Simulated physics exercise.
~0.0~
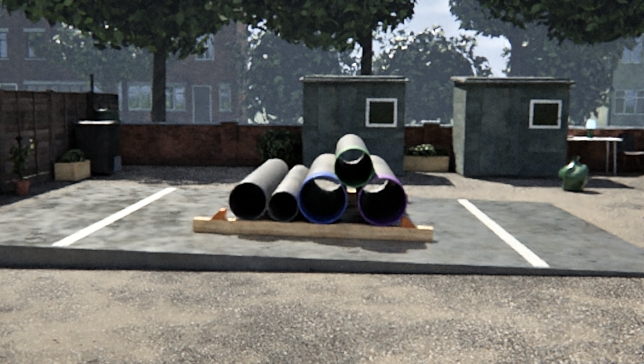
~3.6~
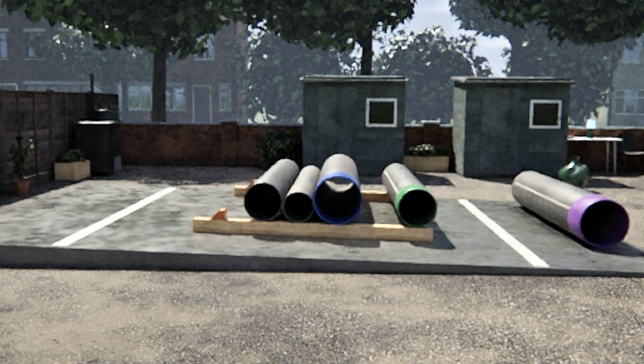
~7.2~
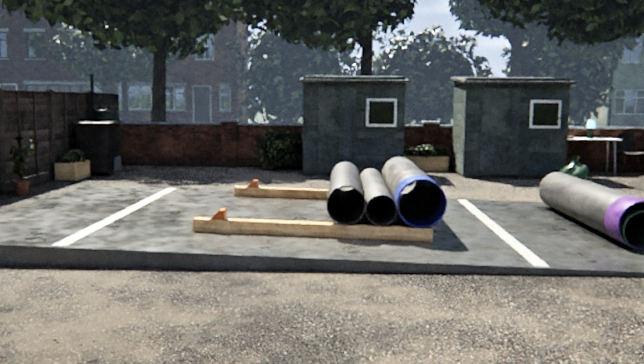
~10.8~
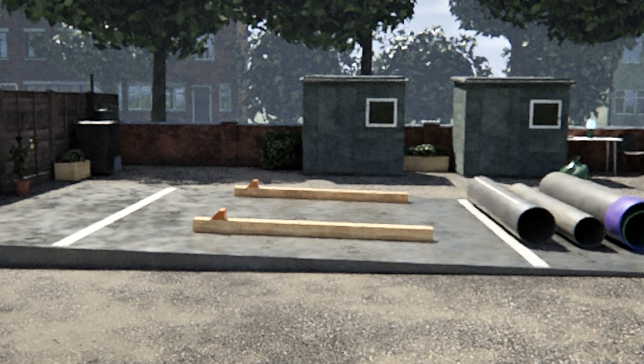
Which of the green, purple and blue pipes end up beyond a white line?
All of them do. The green, purple and blue pipes each roll past the white line on the right.
